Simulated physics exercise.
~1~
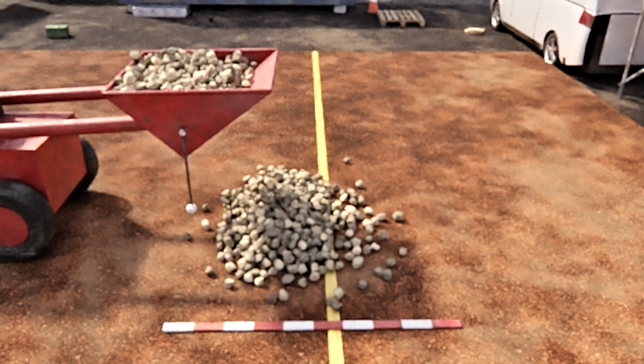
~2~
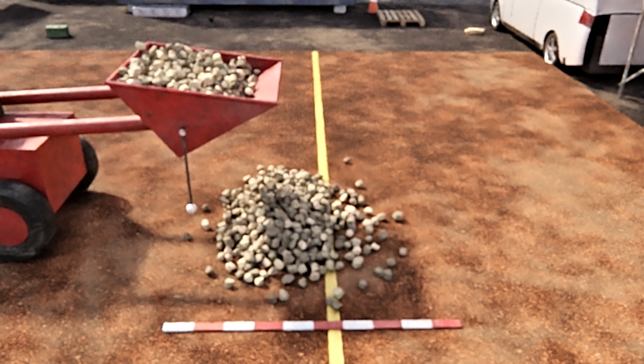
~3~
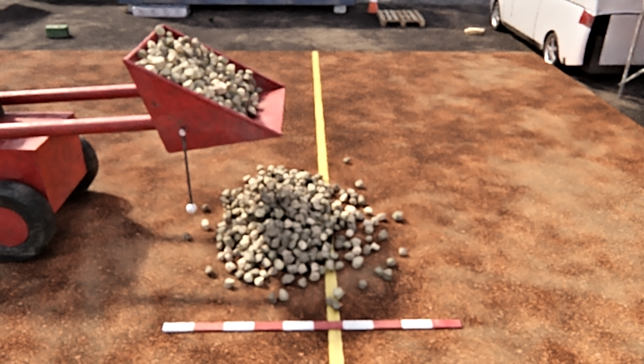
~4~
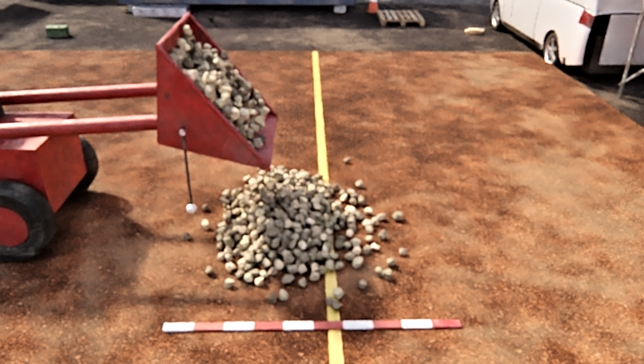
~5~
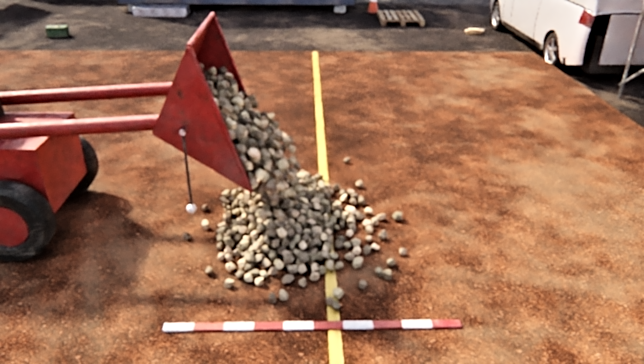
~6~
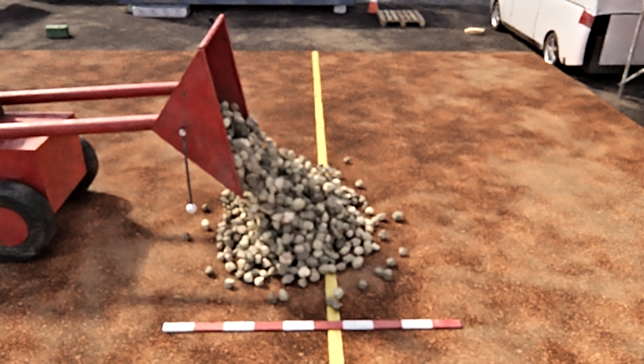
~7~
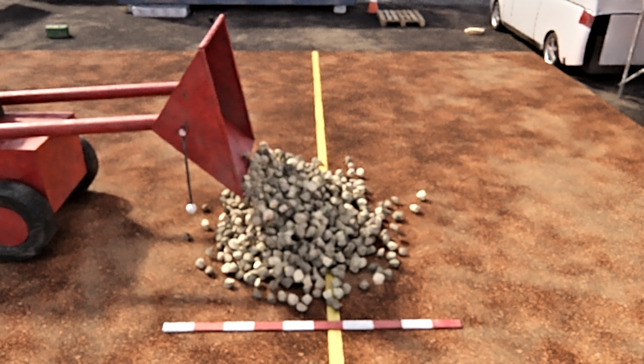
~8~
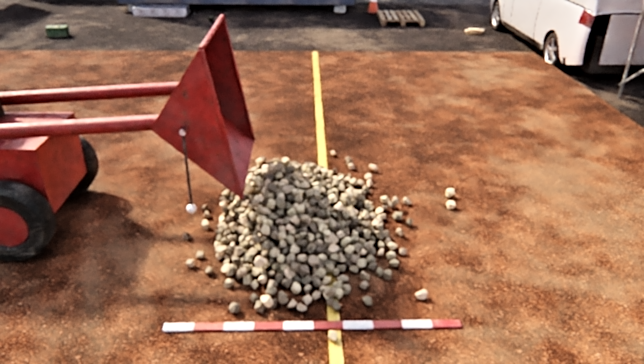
At first, a red loader on the left holds a bucket full of pale stones above brown ground, beside a loose heap of similar stones lying mostly left of a yellow line. The bucket then tips forward to the right, its load staying inside as it steepens. Soon the stones slide over the lower lip and pour onto the heap. The bucket stops tilting while the rest runs out, and a few stones roll off to the right. Finally the bucket hangs empty over a larger, wider heap that spreads across the line, still mostly on its left, with a few strays beyond.
